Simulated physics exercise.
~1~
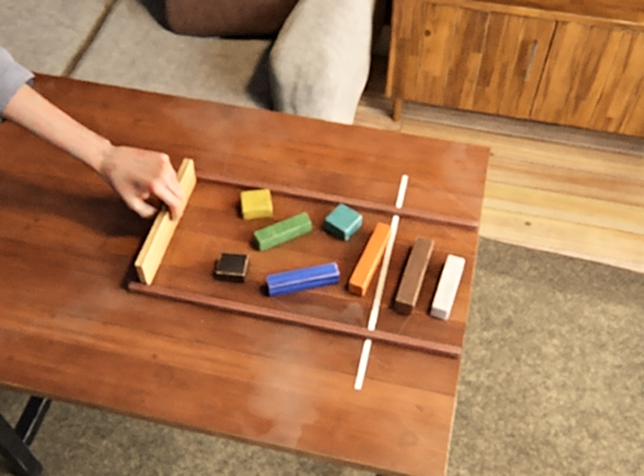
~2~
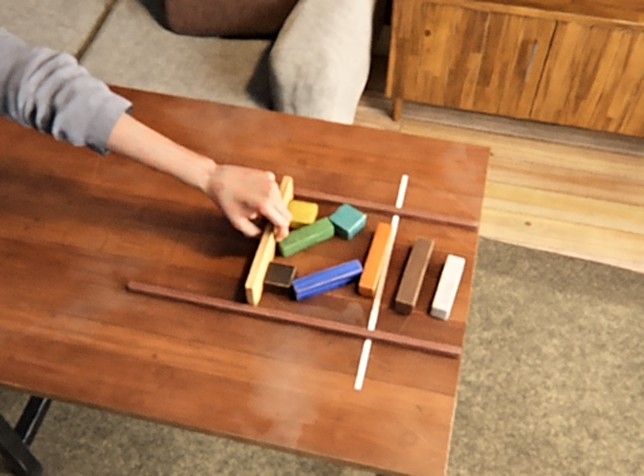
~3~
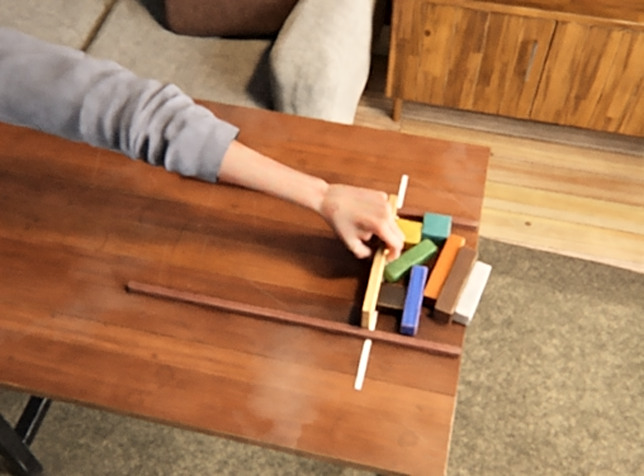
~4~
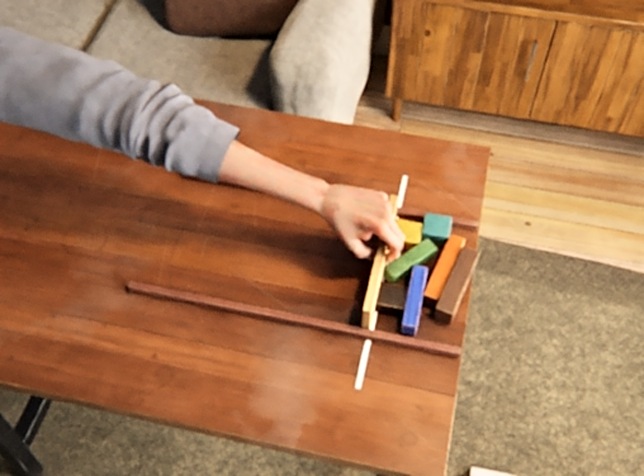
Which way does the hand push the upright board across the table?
The hand pushes the board to the right, towards the white tape line and the table's edge.
